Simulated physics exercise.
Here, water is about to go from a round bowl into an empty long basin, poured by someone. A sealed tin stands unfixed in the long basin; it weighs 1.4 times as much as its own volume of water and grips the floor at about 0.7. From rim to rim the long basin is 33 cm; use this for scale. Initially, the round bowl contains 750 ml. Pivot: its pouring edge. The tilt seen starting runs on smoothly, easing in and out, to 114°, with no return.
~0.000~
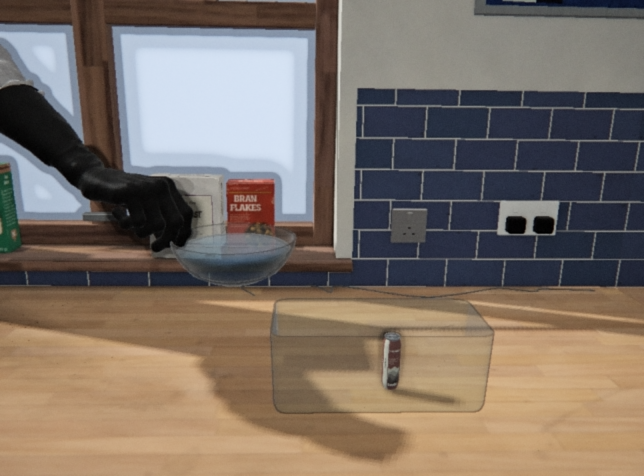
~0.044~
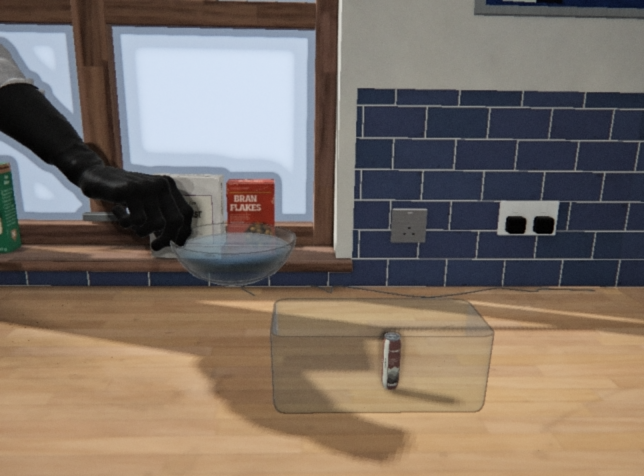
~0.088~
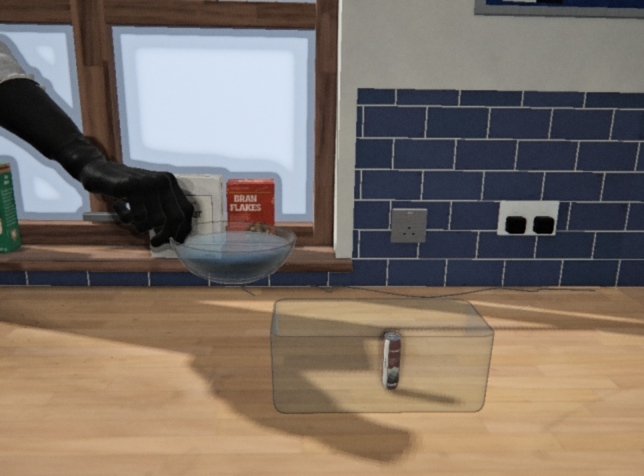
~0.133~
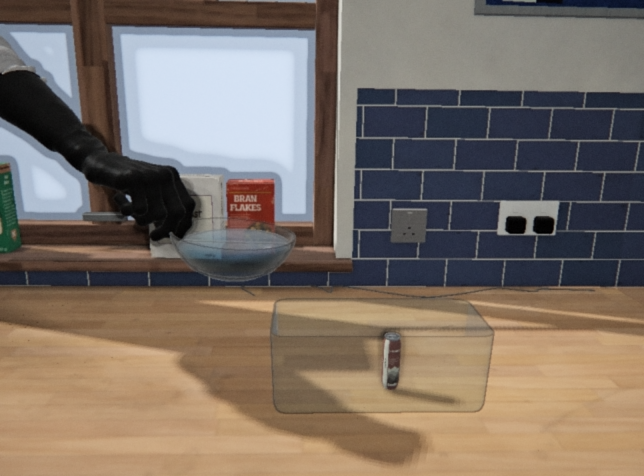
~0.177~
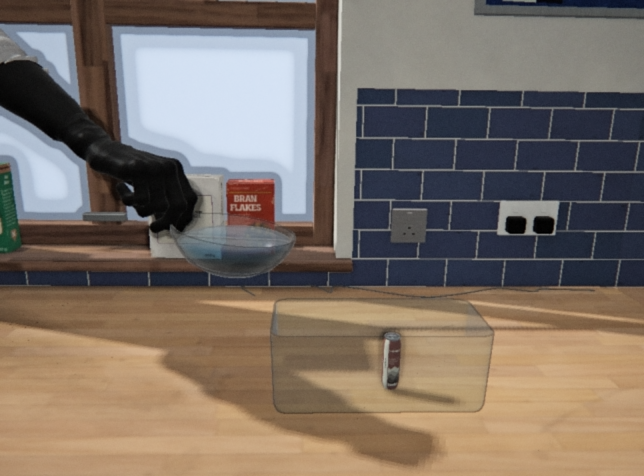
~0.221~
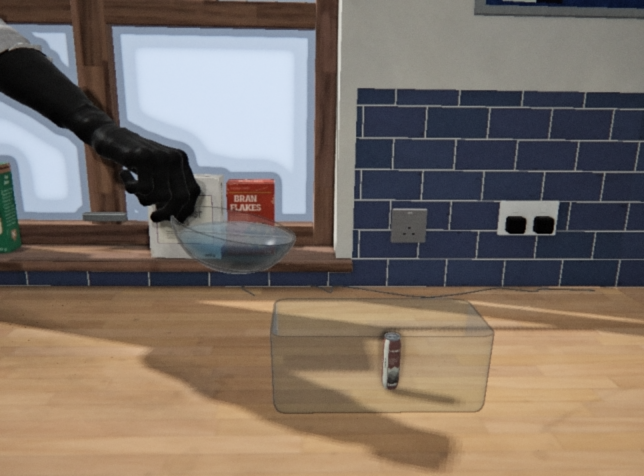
In a kitchen with blue wall tiles, a black-gloved hand held a round glass bowl of water above the wooden counter, left of a clear empty basin, and slowly tilted it a little to the right.
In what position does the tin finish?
It finishes knocked over.
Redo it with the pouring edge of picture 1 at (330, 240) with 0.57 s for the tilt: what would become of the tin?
After that, the tin overturns.
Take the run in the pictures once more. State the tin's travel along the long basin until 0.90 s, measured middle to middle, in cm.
Its middle sits about 3 cm from the start.
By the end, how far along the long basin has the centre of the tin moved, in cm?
In the end the tin's centre has shifted about 6.0 centimetres.
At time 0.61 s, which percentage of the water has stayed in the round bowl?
About 26 percent.
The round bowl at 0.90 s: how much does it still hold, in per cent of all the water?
0 in a hundred, give or take.
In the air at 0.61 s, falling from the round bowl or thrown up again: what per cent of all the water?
56 %.
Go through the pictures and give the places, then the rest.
In the first frame, it leans 0°; its right rim is at (295, 239); the water meets the walls at (178, 245) and (291, 246); the long basin's rim runs from (273, 317) to (481, 317); the tin's top is at (392, 339).
In the second frame, it leans 1°; its right rim is at (295, 239); the water meets the walls at (178, 245) and (291, 246).
In the third frame, it leans 2°; its right rim is at (295, 239); the water meets the walls at (178, 243) and (291, 245).
In the fourth frame, it leans 5°; its right rim is at (295, 239); the water meets the walls at (178, 239) and (291, 243).
In the fifth frame, it leans 8°; its right rim is at (295, 239); the water meets the walls at (179, 235) and (292, 240).
In the sixth frame, it leans 13°; its right rim is at (295, 239); the water meets the walls at (180, 230) and (293, 237).
After 0.61 s the tilt is 74° and 26 per cent is still to pour; the tin stands where it began.
After 0.90 s the tilt is 110° and 0 per cent is still to pour; the tin leans 34°.
After 1.20 s the tilt is 114° and 0 per cent is still to pour; the tin lies on its side.
After 1.52 s the tilt is 114° and 0 per cent is still to pour; the tin lies on its side.
In the end the tin lies on its side.
